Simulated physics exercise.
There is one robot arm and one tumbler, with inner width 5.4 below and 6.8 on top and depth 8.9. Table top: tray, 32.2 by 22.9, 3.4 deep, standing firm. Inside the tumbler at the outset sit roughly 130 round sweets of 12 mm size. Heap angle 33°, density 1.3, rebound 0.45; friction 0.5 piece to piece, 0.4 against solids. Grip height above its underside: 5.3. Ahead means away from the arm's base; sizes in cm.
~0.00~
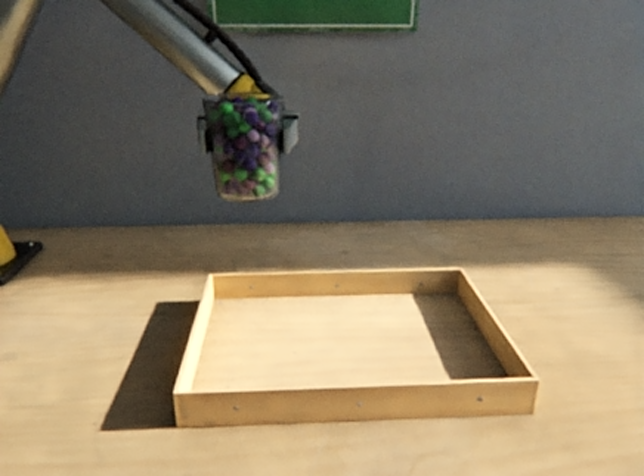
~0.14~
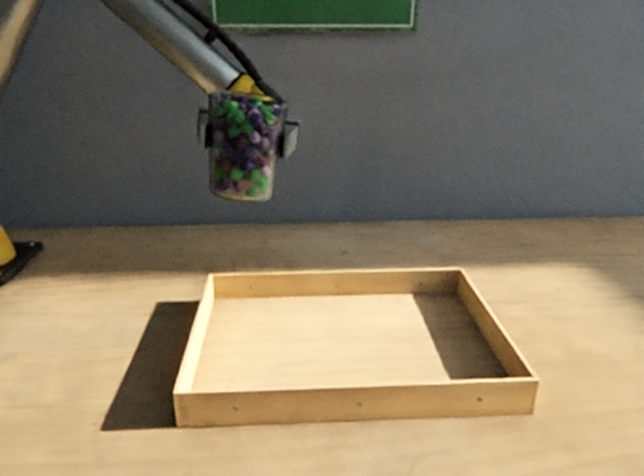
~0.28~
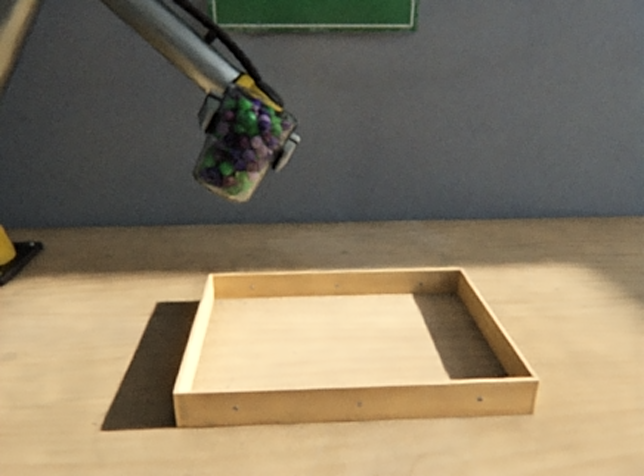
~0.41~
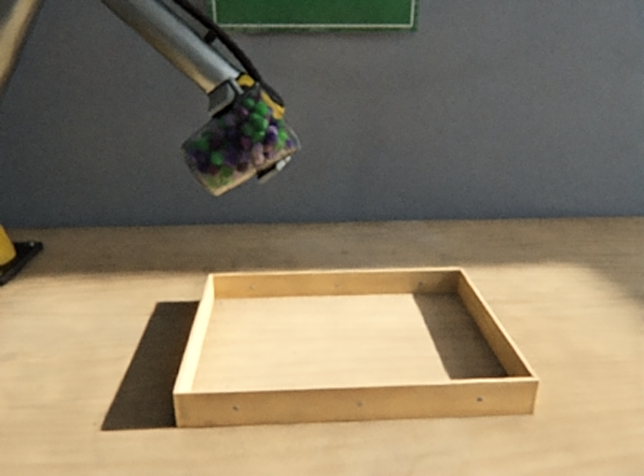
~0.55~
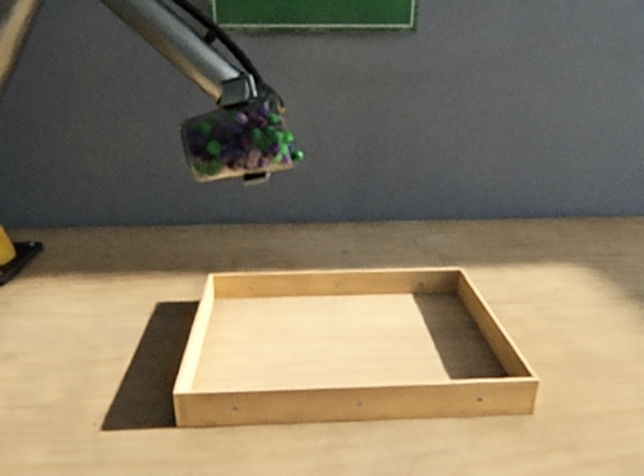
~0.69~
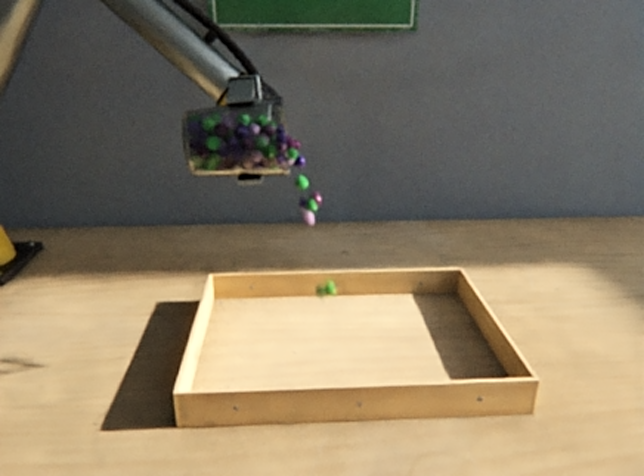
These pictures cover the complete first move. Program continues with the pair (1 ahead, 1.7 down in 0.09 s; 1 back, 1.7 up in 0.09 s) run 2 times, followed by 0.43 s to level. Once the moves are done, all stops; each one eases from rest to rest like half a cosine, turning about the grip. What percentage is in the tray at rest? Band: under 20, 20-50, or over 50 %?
20-50 %.
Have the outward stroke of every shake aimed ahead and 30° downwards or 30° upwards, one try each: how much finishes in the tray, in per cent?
First try some 50 %, second try some 70 %.
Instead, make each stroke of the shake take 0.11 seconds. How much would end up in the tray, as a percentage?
Roughly 35 percent then.
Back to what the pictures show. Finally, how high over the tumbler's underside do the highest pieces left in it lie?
I'd say close to 8.0 cm.
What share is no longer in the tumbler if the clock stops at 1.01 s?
So far around 25 % is out.
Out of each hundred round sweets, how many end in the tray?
About 30 %.
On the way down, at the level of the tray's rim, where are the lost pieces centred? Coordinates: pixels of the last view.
(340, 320).
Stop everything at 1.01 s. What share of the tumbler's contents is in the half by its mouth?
Mouth half: Close to 45 per cent.
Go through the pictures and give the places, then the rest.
The first picture shows tumbler middle at (246, 149), level; upper third of the load around (244, 120), from x 215 to 275, top at y 100; 130 in the tumbler.
The second picture shows tumbler middle at (245, 148), tilted 8° forward; upper third of the load around (245, 120), from x 220 to 275, top at y 100.
The third picture shows tumbler middle at (241, 147), tilted 30° forward; upper third of the load around (249, 122), from x 205 to 285, top at y 100.
The fourth picture shows tumbler middle at (238, 145), tilted 56° forward; upper third of the load around (250, 125), from x 195 to 285, top at y 105.
The fifth picture shows tumbler middle at (237, 142), tilted 78° forward; upper third of the load around (240, 127), from x 195 to 295, top at y 115.
The sixth picture shows tumbler middle at (236, 140), tilted 86° forward; upper third of the load around (233, 131), from x 195 to 330, top at y 115; 123 in the tumbler, 1 in the tray, 6 in flight or on a rim.
After 1.01 s, tilted 86° forward, highest piece 24 above the table; 99 in the tumbler, 25 in the tray, 6 in flight or on a rim.
After 1.32 s, tilted 26° forward, highest piece 26 above the table; 88 in the tumbler, 42 in the tray.
After 1.68 s, level, highest piece 26 above the table; 88 in the tumbler, 42 in the tray.
After 2.73 s, level, highest piece 26 above the table; 88 in the tumbler, 42 in the tray.
At rest, 88 in the tumbler, 42 in the tray. That is 32 % in the tray.
